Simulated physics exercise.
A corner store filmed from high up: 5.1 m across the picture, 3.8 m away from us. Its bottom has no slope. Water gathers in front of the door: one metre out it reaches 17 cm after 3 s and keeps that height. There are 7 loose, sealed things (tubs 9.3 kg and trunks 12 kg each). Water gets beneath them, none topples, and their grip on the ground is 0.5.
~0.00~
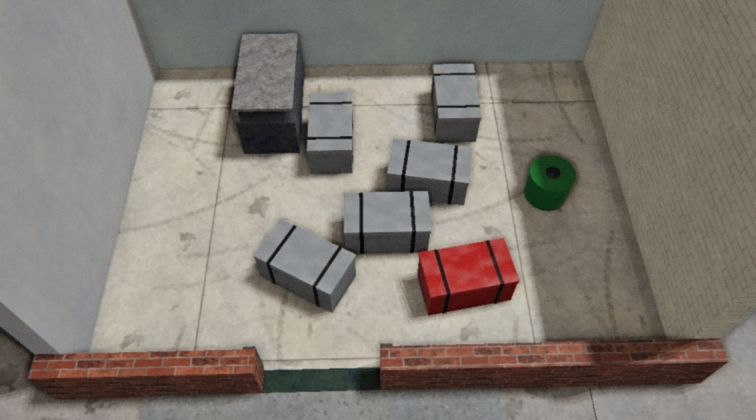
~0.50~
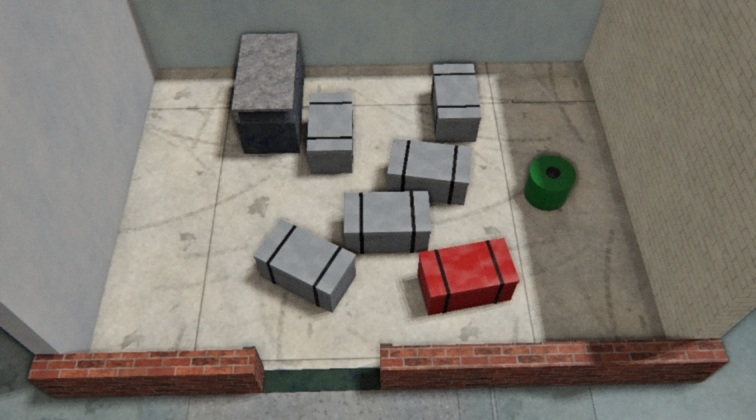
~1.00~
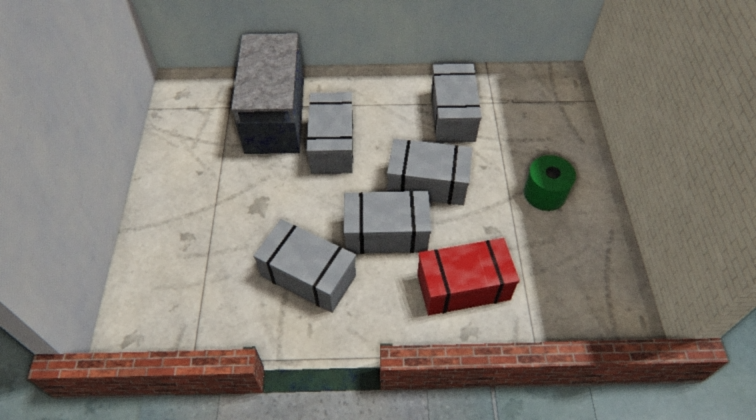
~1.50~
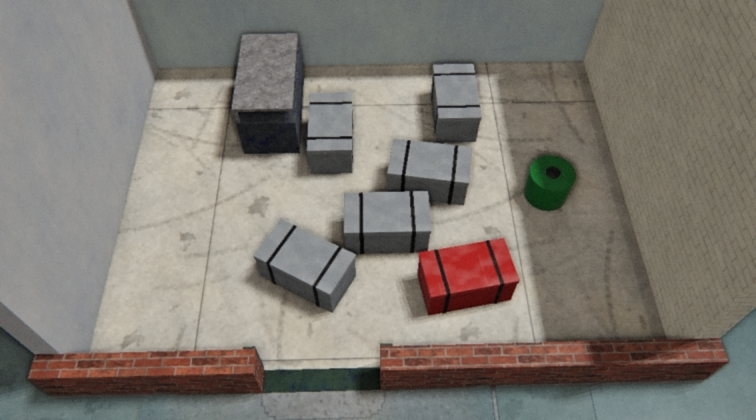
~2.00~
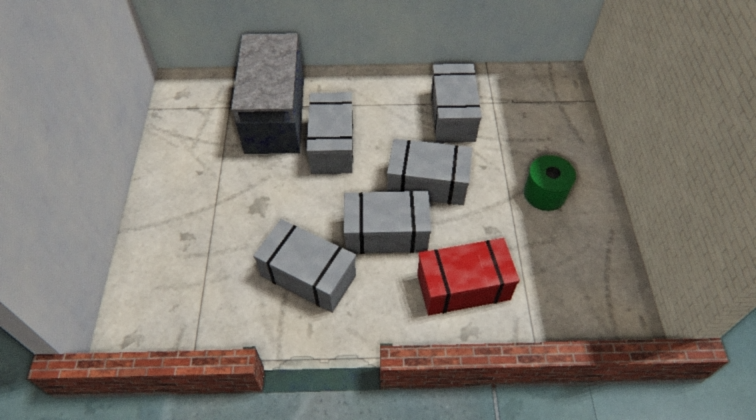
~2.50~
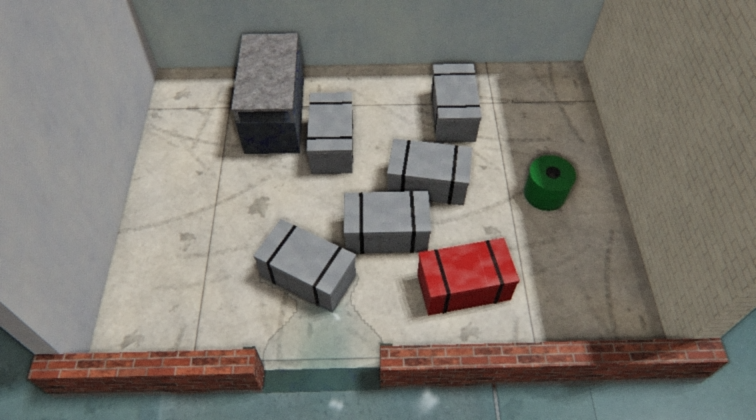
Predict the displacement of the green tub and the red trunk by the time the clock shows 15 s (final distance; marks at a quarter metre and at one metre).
Green tub is nudged along; red trunk barely shifts.
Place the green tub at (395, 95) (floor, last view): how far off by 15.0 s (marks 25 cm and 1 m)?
It gets carried off.
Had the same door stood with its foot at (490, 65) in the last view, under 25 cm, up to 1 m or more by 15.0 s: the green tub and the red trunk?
In that case the green tub ends far away, the red trunk ends far away.
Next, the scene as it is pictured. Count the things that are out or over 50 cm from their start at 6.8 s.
2 of them.
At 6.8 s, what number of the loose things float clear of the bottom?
2 of them.
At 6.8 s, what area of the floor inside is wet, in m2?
Roughly 15 m2.
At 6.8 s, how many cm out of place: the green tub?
About 0 cm.
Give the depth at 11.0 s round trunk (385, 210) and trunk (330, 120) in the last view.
Roughly 6 and 6 cm.
After 3.5 s the green tub is near (553, 173), 0.0 m from its start, aground; the red trunk is near (469, 266), 0.0 m from its start, aground; 0 afloat.
After 6.8 s the green tub is near (553, 173), 0.0 m from its start, aground; the red trunk is near (469, 266), 0.0 m from its start, aground; 2 afloat.
After 11.0 s the green tub is near (553, 173), 0.0 m from its start, aground; the red trunk is near (469, 266), 0.0 m from its start, aground; 5 afloat.
After 15.0 s the green tub is near (547, 223), 0.6 m from its start, afloat; the red trunk is near (468, 260), 0.0 m from its start, afloat; 7 afloat.
